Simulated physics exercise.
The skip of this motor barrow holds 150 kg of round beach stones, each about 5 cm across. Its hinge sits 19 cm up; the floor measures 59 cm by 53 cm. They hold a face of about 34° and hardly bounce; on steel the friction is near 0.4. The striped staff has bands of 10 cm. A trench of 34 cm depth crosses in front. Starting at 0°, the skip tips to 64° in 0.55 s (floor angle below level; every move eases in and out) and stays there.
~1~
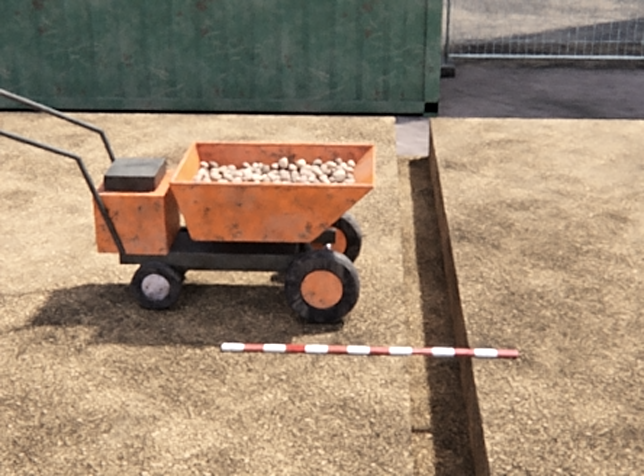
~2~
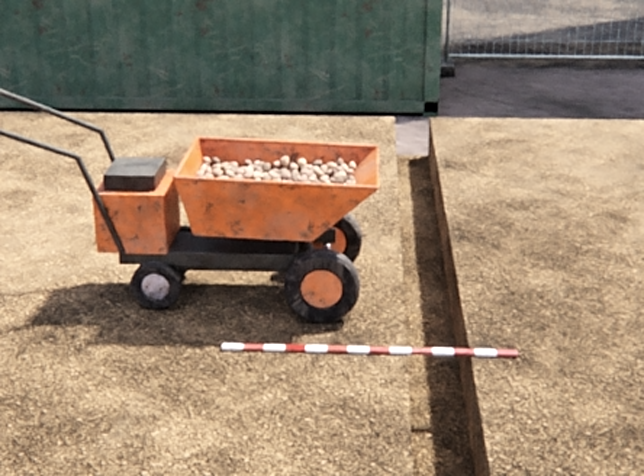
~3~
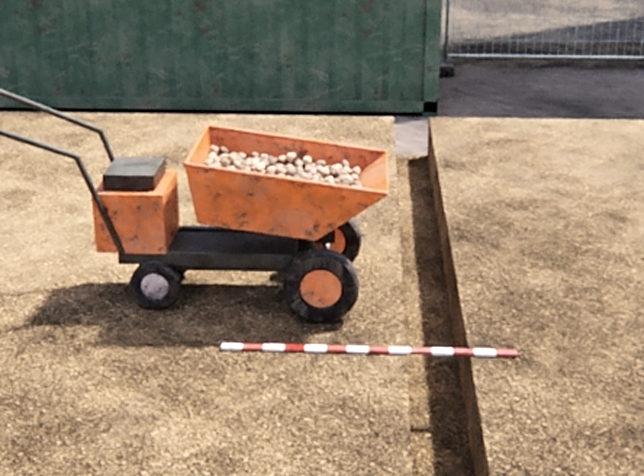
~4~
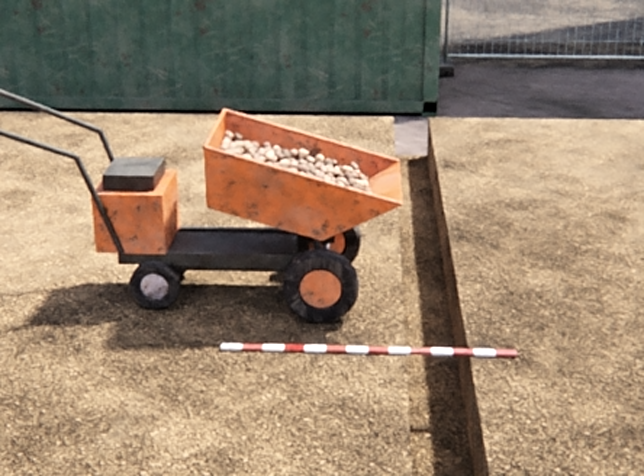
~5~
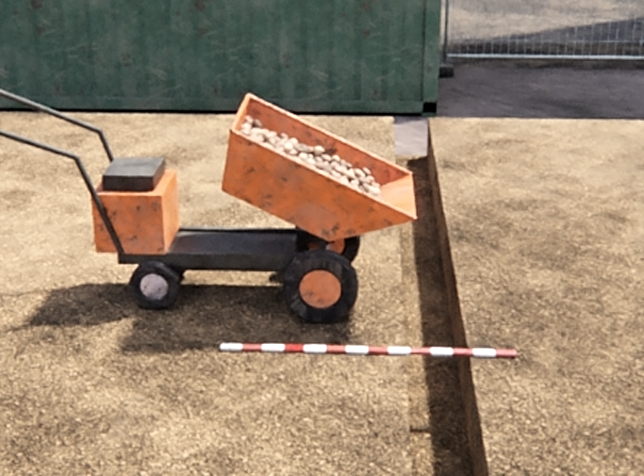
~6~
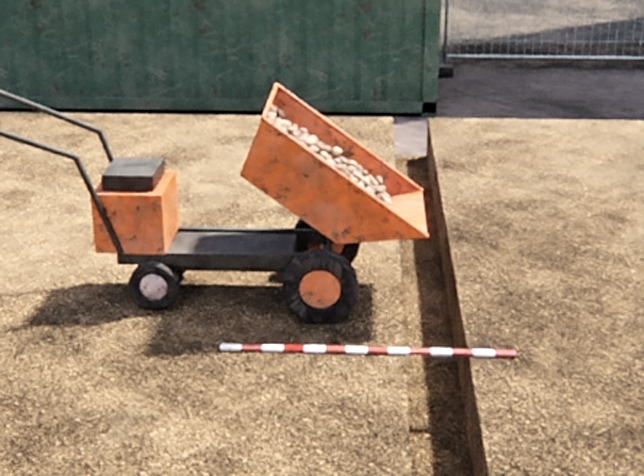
At first, an orange motor barrow stands on gravelly ground beside a narrow trench, its level skip loaded with round, pale stones, a red-and-white striped staff lying in front. The skip then begins tilting toward the right, slowly and then faster, its back rising steeply while the wheels stay put and the stones remain inside.
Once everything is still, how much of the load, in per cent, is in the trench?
Close to 21 in a hundred.
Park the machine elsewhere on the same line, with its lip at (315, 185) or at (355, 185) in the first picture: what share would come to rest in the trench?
Near 80 per cent from the first place, 35 from the second.
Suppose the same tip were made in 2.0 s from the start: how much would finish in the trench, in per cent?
In that case some 40 per cent.
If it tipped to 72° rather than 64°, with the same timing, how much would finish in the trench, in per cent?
In that case some 20 per cent.
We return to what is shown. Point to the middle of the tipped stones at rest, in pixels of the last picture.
Around (514, 295).
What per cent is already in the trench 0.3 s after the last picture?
About 5 per cent by then.
Then, 0.1 s after the last picture the floor is at 54°, 100 % in the skip; the foremost stones are at (414, 240).
Then, 0.3 s after the last picture the floor is at 64°, 87 % in the skip, 4 % in the trench, 9 % past the trench; the foremost stones are at (493, 300).
Then, 0.7 s after the last picture the floor is at 64°, 19 % in the skip, 6 % in the trench, 75 % past the trench; the foremost stones are at (637, 291).
Then, 2.7 s after the last picture the floor is at 64°, 0 % in the skip, 21 % in the trench, 79 % past the trench; the foremost stones are past the picture's edge.
